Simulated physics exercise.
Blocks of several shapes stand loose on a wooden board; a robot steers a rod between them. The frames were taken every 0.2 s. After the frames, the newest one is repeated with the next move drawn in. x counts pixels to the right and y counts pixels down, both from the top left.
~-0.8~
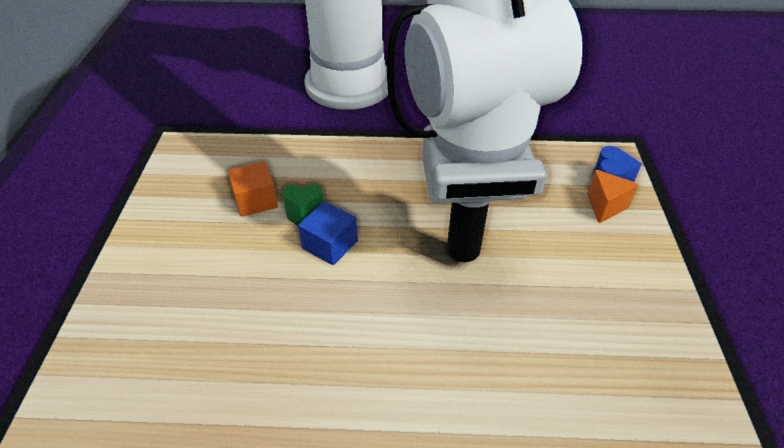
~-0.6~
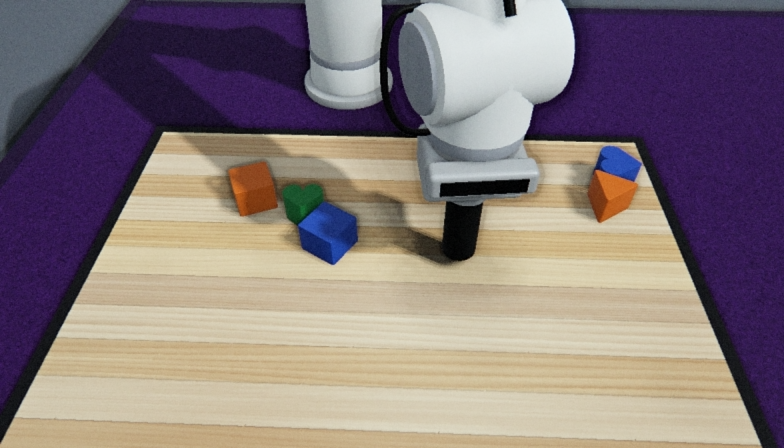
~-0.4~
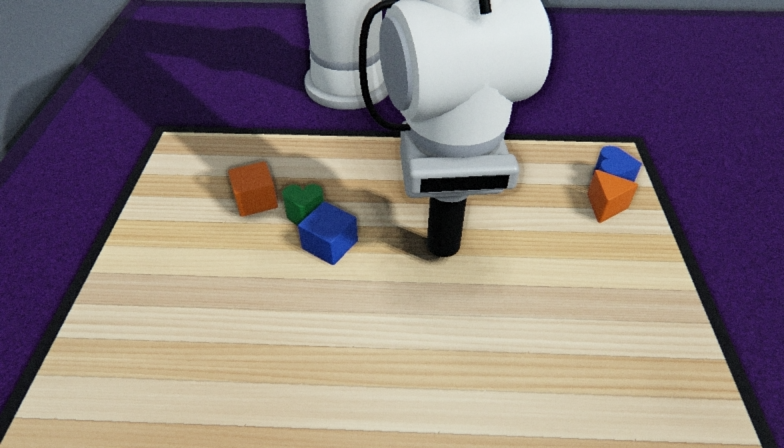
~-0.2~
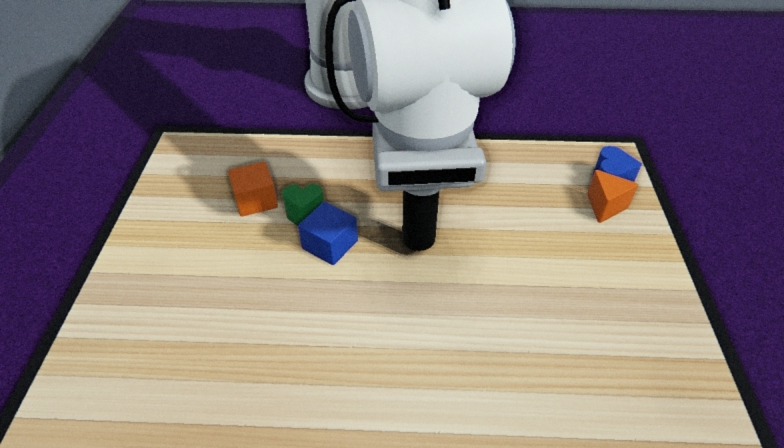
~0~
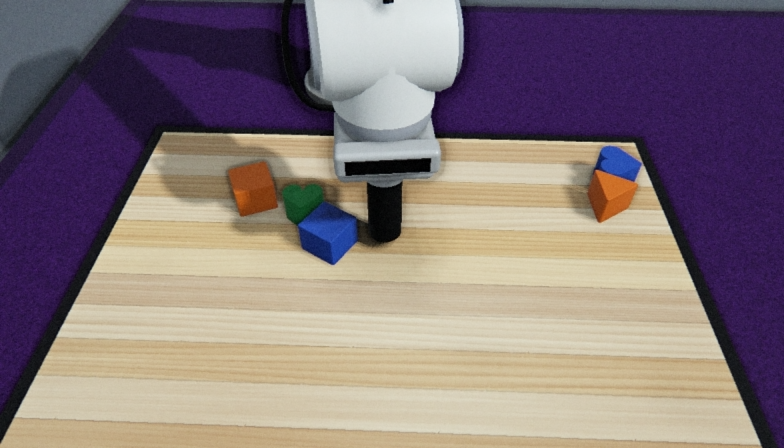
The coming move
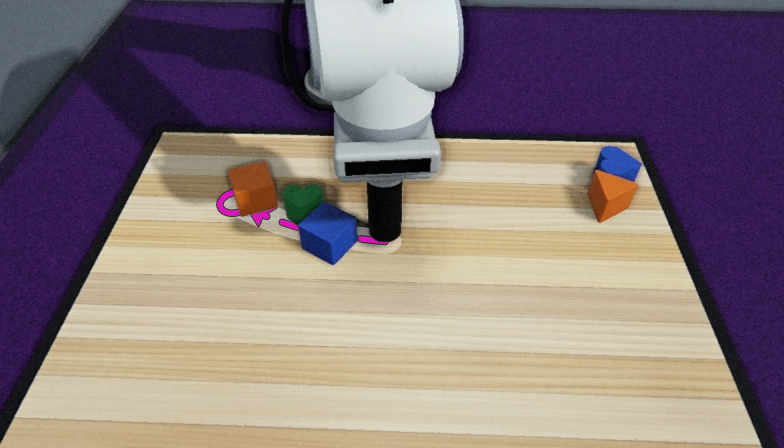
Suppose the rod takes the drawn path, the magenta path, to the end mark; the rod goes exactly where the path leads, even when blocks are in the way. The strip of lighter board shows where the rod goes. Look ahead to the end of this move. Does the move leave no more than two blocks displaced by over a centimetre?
Answer: No.
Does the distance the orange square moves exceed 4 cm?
Going by the path, yes.
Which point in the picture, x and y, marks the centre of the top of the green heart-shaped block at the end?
The middle of its top is at (287, 175).
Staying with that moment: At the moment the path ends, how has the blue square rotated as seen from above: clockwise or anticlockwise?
Top view: Counterclockwise.
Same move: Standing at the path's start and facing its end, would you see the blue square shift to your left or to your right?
It's pushed left.
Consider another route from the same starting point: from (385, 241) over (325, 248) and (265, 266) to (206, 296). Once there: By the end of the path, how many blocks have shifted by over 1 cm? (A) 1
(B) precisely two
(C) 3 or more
A.
Path on the board, from (385, 241) over (303, 229) to (235, 202).
What follows on the original path. One third of the way, rod at (328, 224); green heart-shaped block at (299, 192), turned 15° clockwise; blue square at (287, 226), turned 35° anticlockwise.
Two thirds of the way, rod at (276, 210); green heart-shaped block at (287, 177), turned 45° clockwise; blue square at (265, 228), turned 95° anticlockwise.
At the end, rod at (232, 192); orange square at (225, 157), turned 15° clockwise; green heart-shaped block at (287, 175), turned 55° clockwise; blue square at (265, 228), turned 95° anticlockwise.
